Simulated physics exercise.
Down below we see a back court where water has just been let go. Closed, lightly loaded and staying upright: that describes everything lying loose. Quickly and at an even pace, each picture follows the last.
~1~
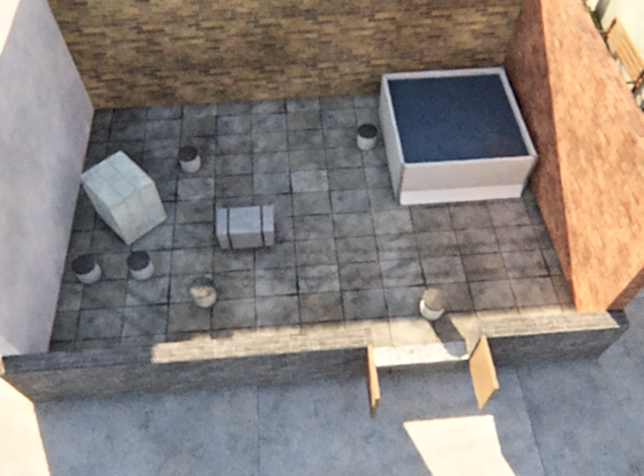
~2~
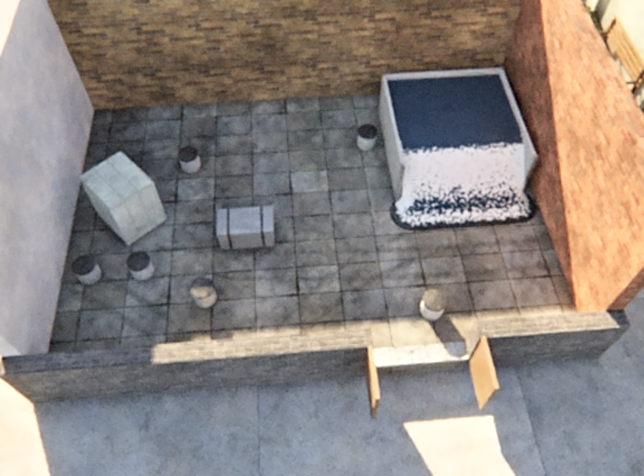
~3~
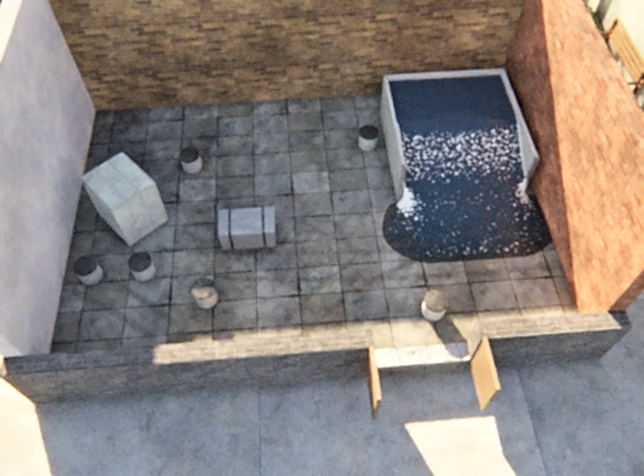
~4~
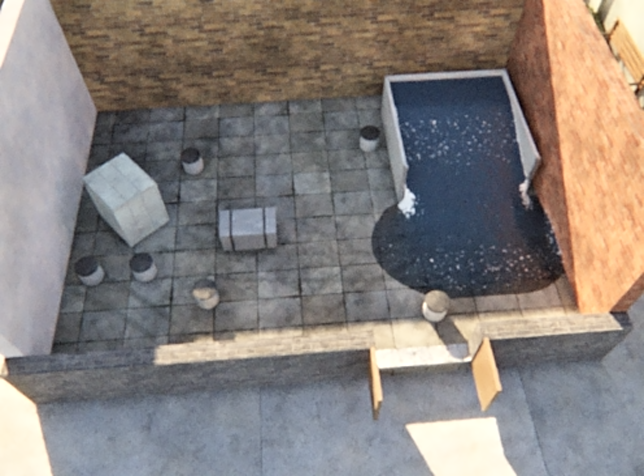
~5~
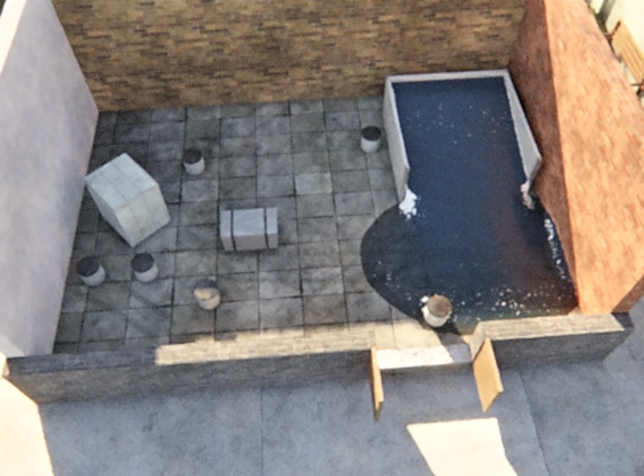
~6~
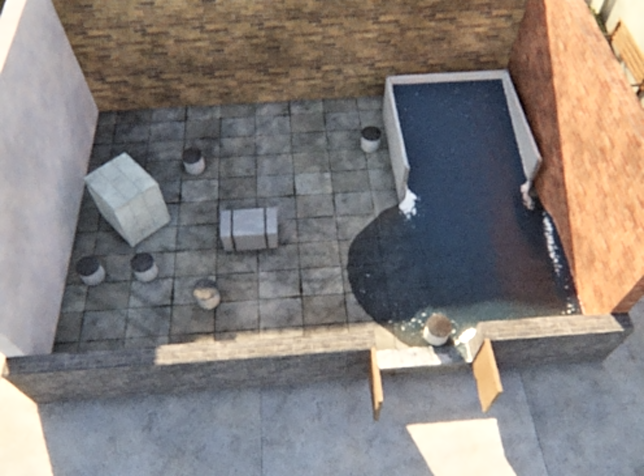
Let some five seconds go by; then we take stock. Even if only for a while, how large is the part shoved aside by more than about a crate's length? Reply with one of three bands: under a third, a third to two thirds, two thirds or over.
A third to two thirds.
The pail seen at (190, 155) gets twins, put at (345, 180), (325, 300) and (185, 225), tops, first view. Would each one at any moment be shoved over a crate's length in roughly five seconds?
So, in order, the copies go nowhere much, a long way, a long way.
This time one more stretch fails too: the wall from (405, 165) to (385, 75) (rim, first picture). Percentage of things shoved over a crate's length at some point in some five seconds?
Around 90 per cent.
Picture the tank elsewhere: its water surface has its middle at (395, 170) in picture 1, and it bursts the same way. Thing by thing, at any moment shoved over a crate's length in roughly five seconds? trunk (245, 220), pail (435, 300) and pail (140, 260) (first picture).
The three, one by one: Short of that, past that mark and past that mark.
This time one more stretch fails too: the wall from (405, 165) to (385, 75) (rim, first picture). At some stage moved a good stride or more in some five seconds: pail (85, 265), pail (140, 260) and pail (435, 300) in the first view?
In the order asked: Goes the distance, then goes the distance, then never gets that far.
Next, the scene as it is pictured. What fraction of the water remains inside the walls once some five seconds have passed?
Roughly 76 in a hundred.
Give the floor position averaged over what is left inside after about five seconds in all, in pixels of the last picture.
I'd put it roughly at (195, 201).
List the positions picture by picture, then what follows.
In the first picture, a pail at (435, 300), on the bottom; a pail at (202, 287), on the bottom; 0 of 7 have shifted.
In the second picture, a pail at (435, 300), on the bottom; a pail at (202, 287), on the bottom; 0 of 7 have shifted.
In the third picture, a pail at (436, 301), on the bottom; a pail at (203, 288), on the bottom; 0 of 7 have shifted.
In the fourth picture, a pail at (438, 301) rests on the ground; a pail at (204, 289) rests on the ground; 0 of 7 have shifted.
In the fifth picture, a pail at (439, 306), on the bottom, close to its start; a pail at (206, 289), on the bottom; 1 of 7 have shifted.
In the sixth picture, a pail at (439, 325) rests on the ground, a stride from its start; a pail at (205, 289), on the bottom; 1 of 7 have shifted.
A moment on, 1 of 7 are well off their spots; 0 afloat.
Next, 1 of 7 are well off their spots; 0 afloat.
Later, 2 of 7 are well off their spots; 0 afloat.
In the end, 4 of 7 are well off their spots, and 4 have been at some point; 3 afloat.
